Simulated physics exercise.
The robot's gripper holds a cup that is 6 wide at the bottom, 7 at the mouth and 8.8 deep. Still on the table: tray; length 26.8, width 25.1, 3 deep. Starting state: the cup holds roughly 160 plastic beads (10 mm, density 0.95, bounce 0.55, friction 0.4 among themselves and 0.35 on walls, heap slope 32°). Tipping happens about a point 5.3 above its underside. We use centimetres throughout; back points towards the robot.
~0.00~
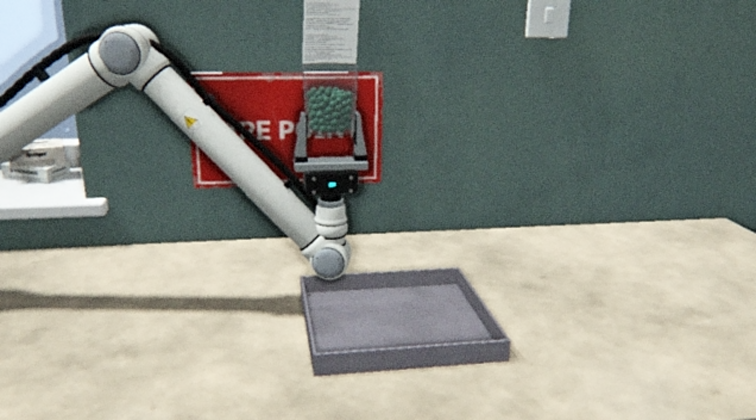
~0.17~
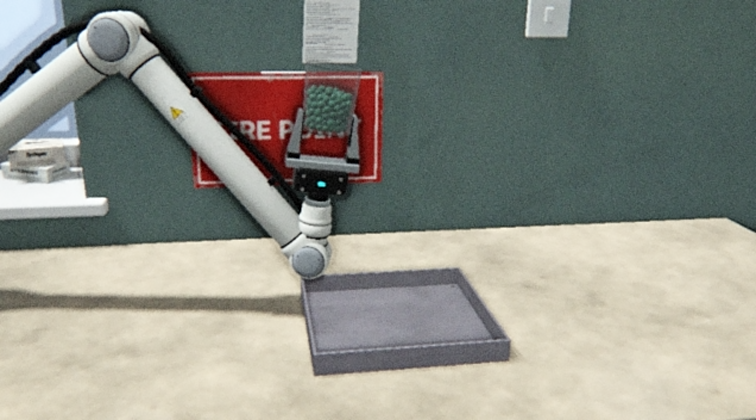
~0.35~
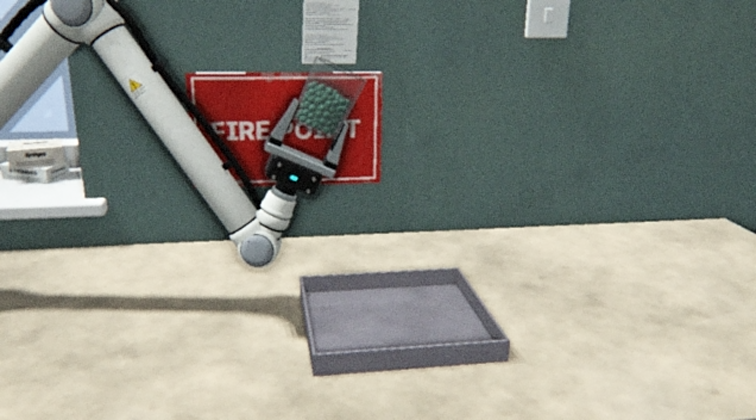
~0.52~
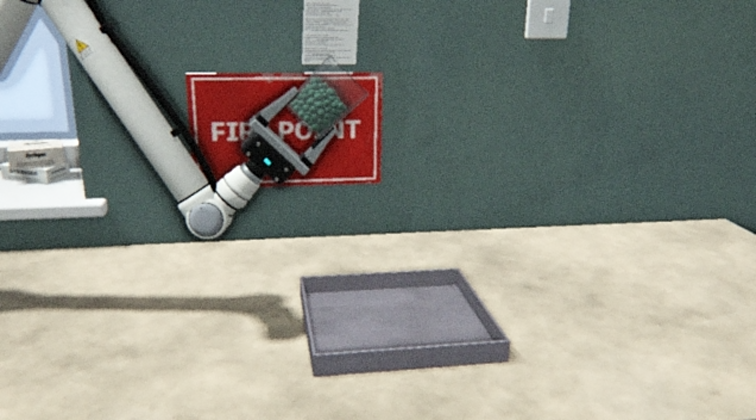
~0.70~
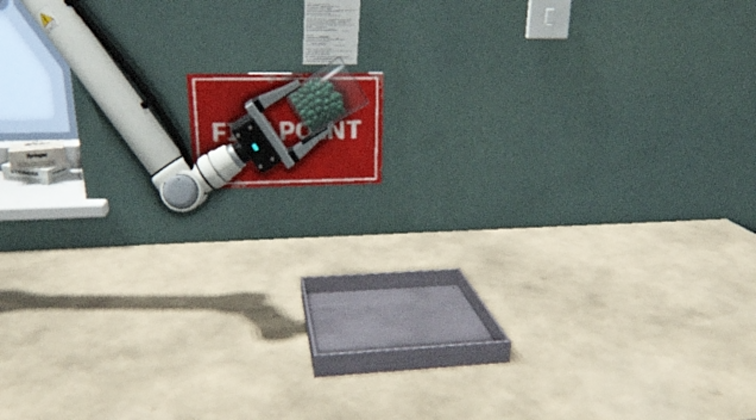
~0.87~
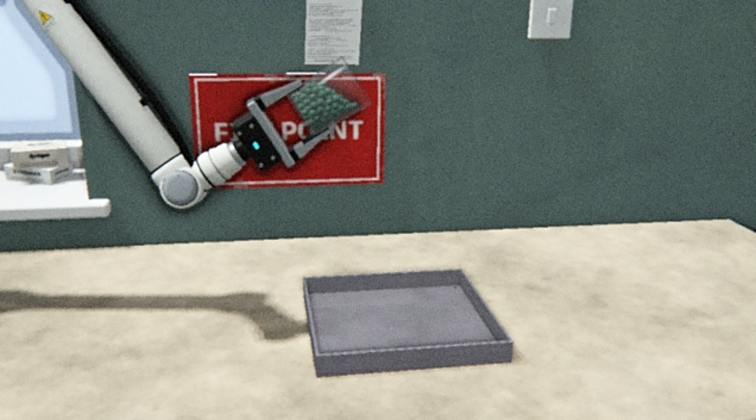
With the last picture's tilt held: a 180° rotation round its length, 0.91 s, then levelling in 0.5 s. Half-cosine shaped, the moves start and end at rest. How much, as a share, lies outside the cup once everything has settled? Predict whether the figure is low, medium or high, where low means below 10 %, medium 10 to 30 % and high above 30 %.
Low.
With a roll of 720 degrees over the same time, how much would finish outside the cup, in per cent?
In that case you'd get close to 0 per cent.
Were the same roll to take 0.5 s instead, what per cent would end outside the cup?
Then about 0 per cent.
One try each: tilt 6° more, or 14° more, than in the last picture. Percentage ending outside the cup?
About 0 and 5 per cent.
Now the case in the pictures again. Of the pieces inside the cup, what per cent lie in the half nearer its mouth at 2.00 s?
I'd put it at some 25 per cent.
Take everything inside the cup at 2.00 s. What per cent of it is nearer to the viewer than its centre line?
Something like 40 per cent, give or take.
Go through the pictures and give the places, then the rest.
In the first frame, cup middle at (330, 100), upright; upper third of the load around (331, 98), from x 310 to 350, top at y 90; 163 in the cup.
In the second frame, cup middle at (330, 100), tipped 7°; upper third of the load around (330, 98), from x 310 to 350, top at y 90.
In the third frame, cup middle at (327, 100), tipped 25°; upper third of the load around (322, 98), from x 300 to 345, top at y 85.
In the fourth frame, cup middle at (325, 99), tipped 45°; upper third of the load around (318, 95), from x 295 to 345, top at y 80.
In the fifth frame, cup middle at (325, 98), tipped 58°; upper third of the load around (317, 94), from x 295 to 340, top at y 80.
In the sixth frame, cup middle at (327, 98), tipped 59°; upper third of the load around (317, 95), from x 295 to 355, top at y 85; 163 in the cup.
After 1.43 s, tipped 59°, highest piece 38 above the table; 163 in the cup.
After 2.00 s, tipped 35°, highest piece 37 above the table; 163 in the cup.
After 2.48 s, upright, highest piece 38 above the table; 163 in the cup.
After 3.18 s, upright, highest piece 38 above the table; 163 in the cup.
At rest, 163 in the cup. That is 0 % outside the cup.
